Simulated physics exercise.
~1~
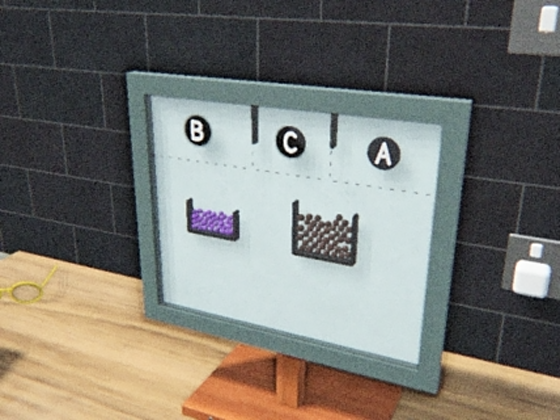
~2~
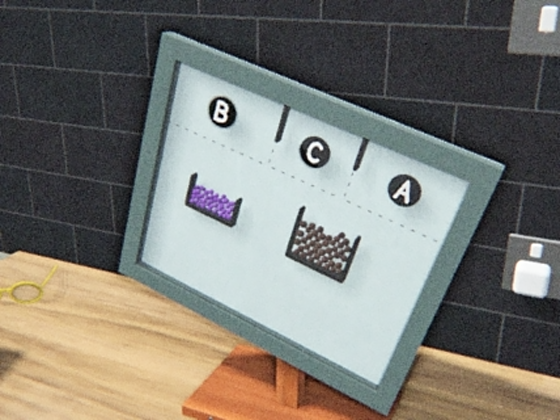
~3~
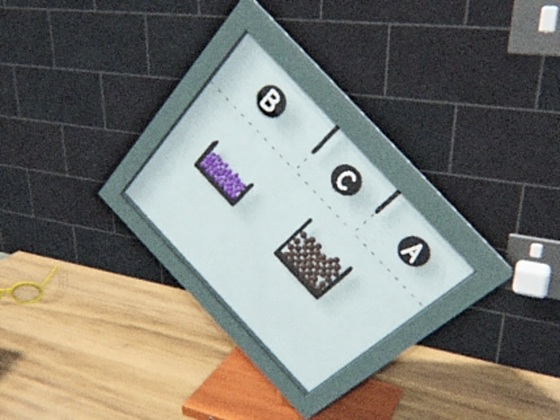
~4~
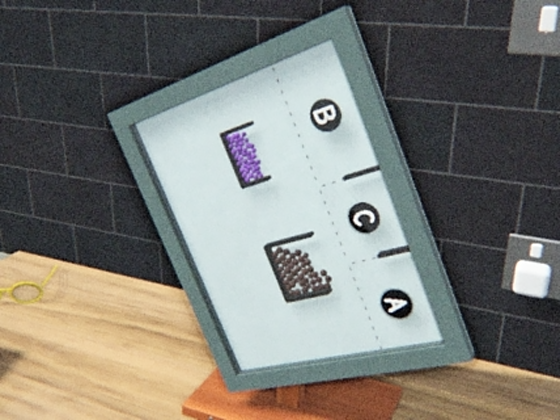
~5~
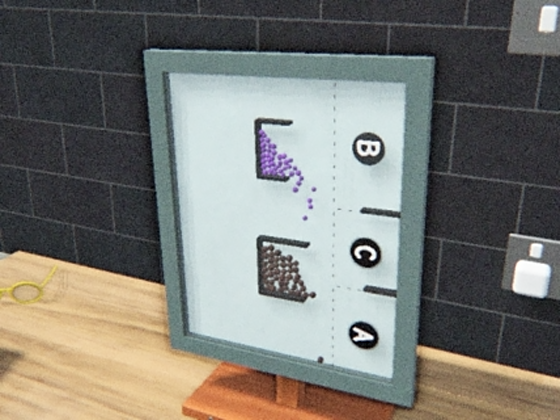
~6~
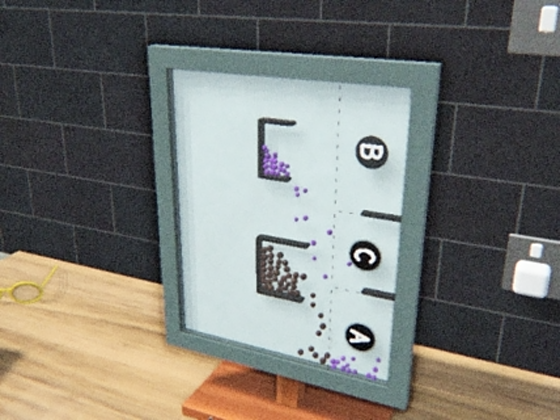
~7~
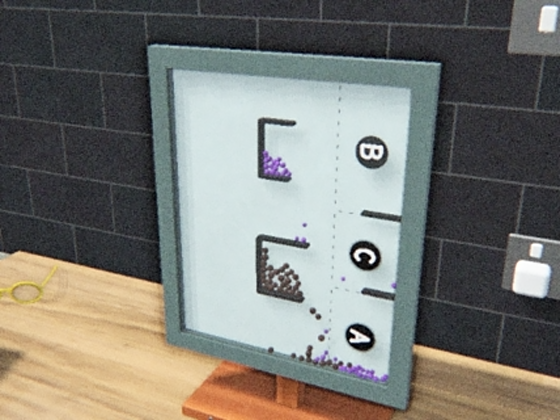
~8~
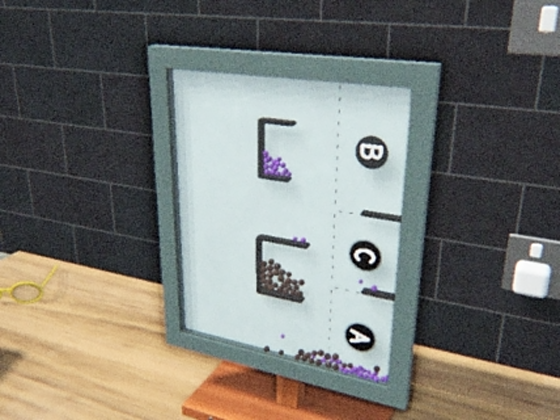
On a wooden counter, a framed box turns clockwise onto its side, spilling beads into pocket A.
